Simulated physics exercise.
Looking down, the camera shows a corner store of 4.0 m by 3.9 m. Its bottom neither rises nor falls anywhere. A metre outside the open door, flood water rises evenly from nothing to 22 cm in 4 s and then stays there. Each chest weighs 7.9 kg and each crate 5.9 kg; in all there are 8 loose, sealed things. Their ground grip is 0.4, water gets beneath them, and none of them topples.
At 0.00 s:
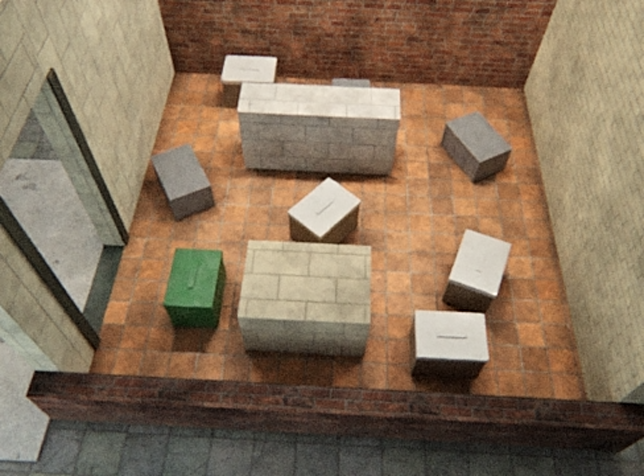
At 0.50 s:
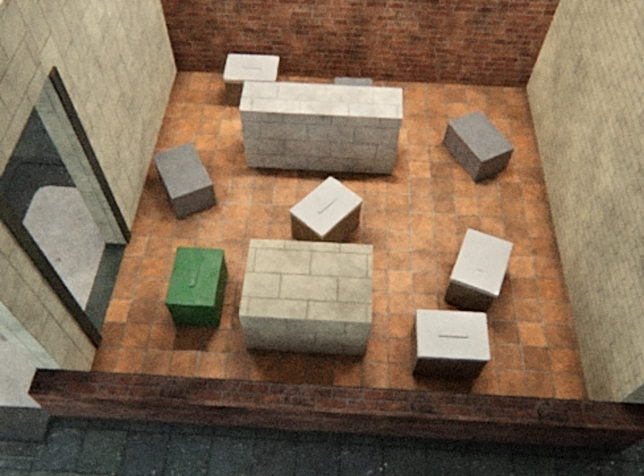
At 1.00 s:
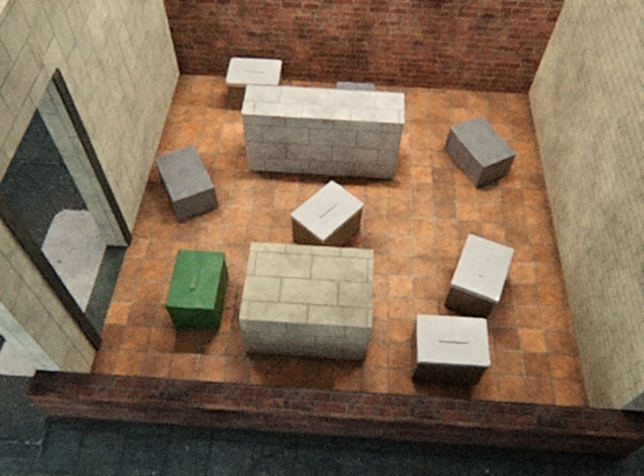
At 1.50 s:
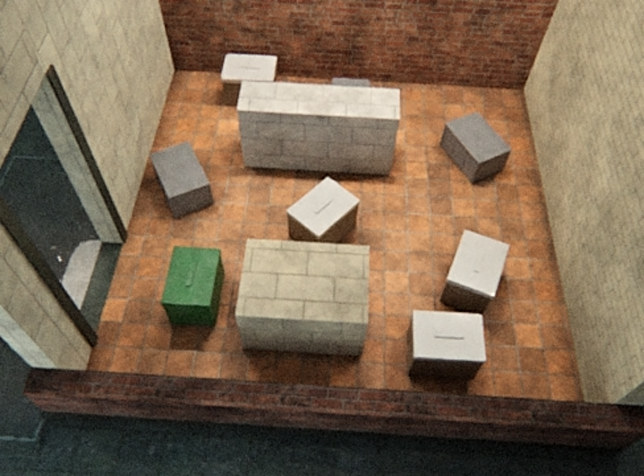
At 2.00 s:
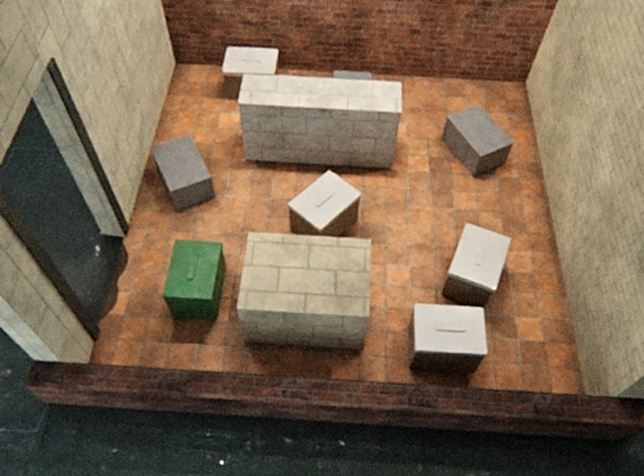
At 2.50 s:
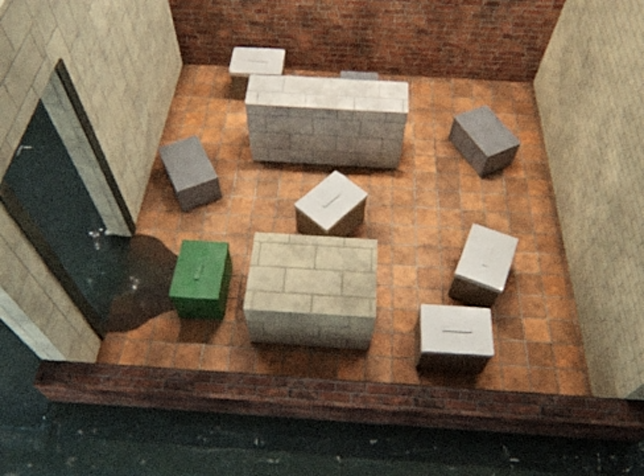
Dark water spread over the pale ground outside the open doorway on the left, then crept across the tiled floor to the green chest, while the chest and the gray and white boxes stayed put.
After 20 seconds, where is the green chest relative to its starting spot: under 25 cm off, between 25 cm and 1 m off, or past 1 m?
It's going to be taken off.
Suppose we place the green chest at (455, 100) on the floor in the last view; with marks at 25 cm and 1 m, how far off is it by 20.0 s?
In that run it wanders far off.
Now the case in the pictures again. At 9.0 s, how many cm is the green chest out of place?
Roughly 300 cm.
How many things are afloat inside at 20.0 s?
The count is 8.
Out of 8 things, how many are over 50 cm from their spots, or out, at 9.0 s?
I get 4.
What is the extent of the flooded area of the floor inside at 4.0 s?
I'd put it close to 3.5 m2.
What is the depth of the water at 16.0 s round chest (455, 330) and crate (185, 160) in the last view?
Depths: Near 11 cm, then near 10 cm.
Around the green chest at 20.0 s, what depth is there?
Around 17 cm.
After 4.0 s the green chest is near (229, 270), 0.3 m from its start, aground; 0 afloat.
After 9.0 s the green chest is near (505, 168), 2.9 m from its start, afloat; 6 afloat.
After 16.0 s the green chest is near (258, 53), 2.6 m from its start, afloat; 8 afloat.
After 20.0 s the green chest is near (214, 86), 2.0 m from its start, afloat; 8 afloat.
